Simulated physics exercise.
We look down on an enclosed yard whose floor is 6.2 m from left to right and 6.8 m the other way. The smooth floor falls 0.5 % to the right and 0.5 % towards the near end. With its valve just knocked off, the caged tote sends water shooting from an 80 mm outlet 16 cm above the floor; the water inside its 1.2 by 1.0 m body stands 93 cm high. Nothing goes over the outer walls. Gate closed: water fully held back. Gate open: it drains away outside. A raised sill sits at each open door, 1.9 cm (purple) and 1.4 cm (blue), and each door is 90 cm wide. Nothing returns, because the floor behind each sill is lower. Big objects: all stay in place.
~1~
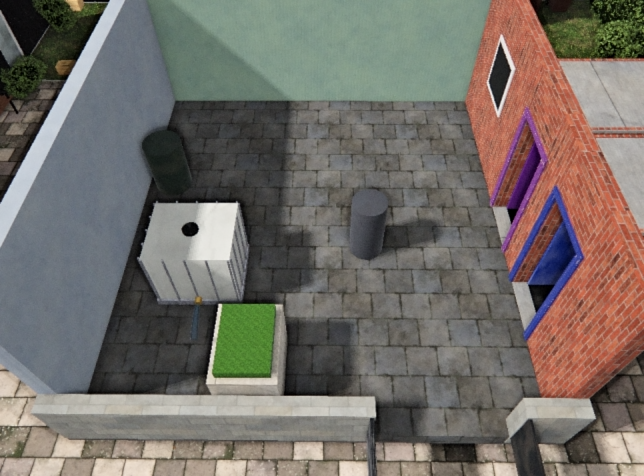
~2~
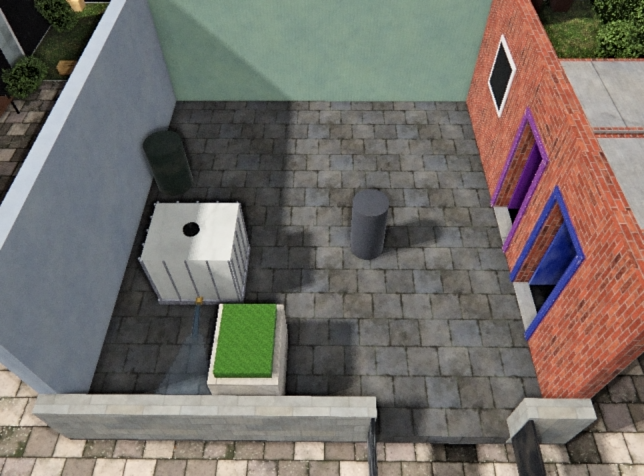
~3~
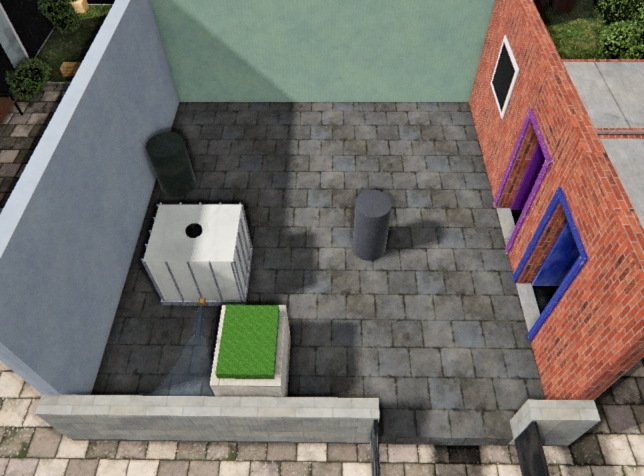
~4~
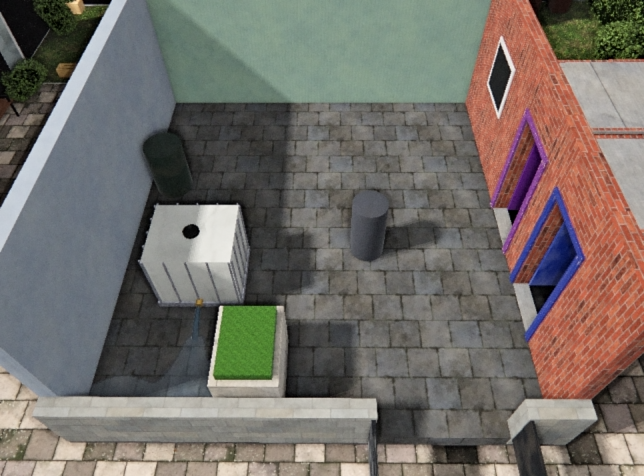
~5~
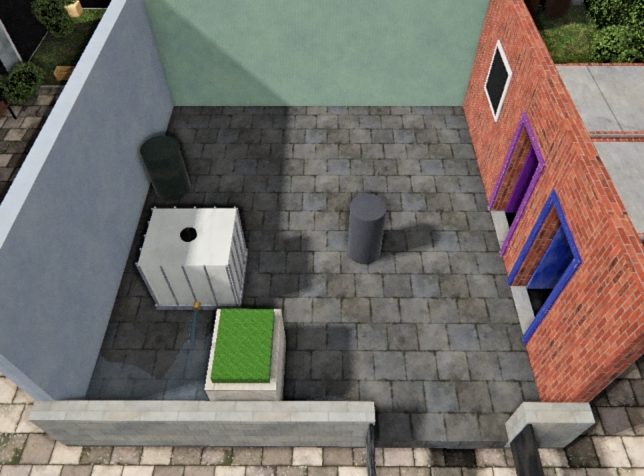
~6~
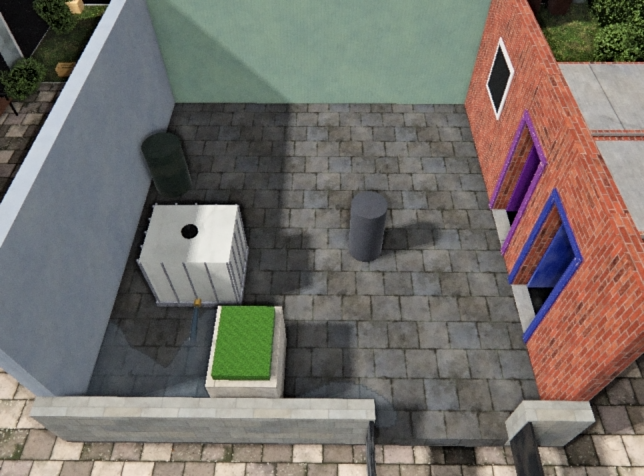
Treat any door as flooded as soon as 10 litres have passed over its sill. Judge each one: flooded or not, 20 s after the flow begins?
Purple door: Under the limit; blue door: Under the limit.
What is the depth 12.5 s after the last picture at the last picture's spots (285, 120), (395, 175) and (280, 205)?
Taking the spots in order, 0.0, 0.0 and 0.2 cm.
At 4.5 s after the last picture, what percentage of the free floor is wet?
Wet share: Near 20 %.
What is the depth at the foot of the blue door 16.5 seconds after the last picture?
0.8 cm.
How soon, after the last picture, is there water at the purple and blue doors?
For purple it is not within the 20 s, and for blue it is 14.5 s.
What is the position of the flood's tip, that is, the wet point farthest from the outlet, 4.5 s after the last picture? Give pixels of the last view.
Roughly at (470, 420).
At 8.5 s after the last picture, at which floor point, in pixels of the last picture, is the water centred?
Close to (204, 343) in the last picture.
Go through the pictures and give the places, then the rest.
In the first frame, the jet has just started at (196, 315); the ground is still dry.
The second frame shows from the spout at (197, 315) the water has spread over 0.6 m2; its tip is at a hidden place, and it is 1.4 cm deep on average.
The third frame shows the jet leaves at (200, 316); the sheet reaches a hidden place, 2.1 m away, and wets 0.9 m2.
The fourth frame shows from the spout at (197, 317) the water has spread over 1.4 m2; its tip is at a hidden place, and it is 1.6 cm deep on average.
The fifth frame shows from the spout at (195, 320) the water has spread over 2.0 m2; its tip is at a hidden place, and it is 1.5 cm deep on average.
The sixth frame shows from the spout at (195, 317) the water has spread over 2.6 m2; its tip is at a hidden place, and it is 1.4 cm deep on average.
Then, 1.5 s after the last picture water covers 10 % of the floor and is deepest (9 cm) near (188, 417); purple door not reached, blue door not reached.
Then, 4.5 s after the last picture water covers 20 % of the floor and is deepest (9 cm) near (174, 417); purple door not reached, blue door not reached.
Then, 8.5 s after the last picture water covers 30 % of the floor and is deepest (10 cm) near (188, 417); purple door not reached, blue door not reached.
Then, 12.5 s after the last picture water covers 35 % of the floor and is deepest (9 cm) near (188, 417); purple door not reached, blue door not reached.
Then, 16.5 s after the last picture water covers 45 % of the floor and is deepest (9 cm) near (174, 417); purple door not reached, blue door 0.77 cm at the sill, 0 L in.
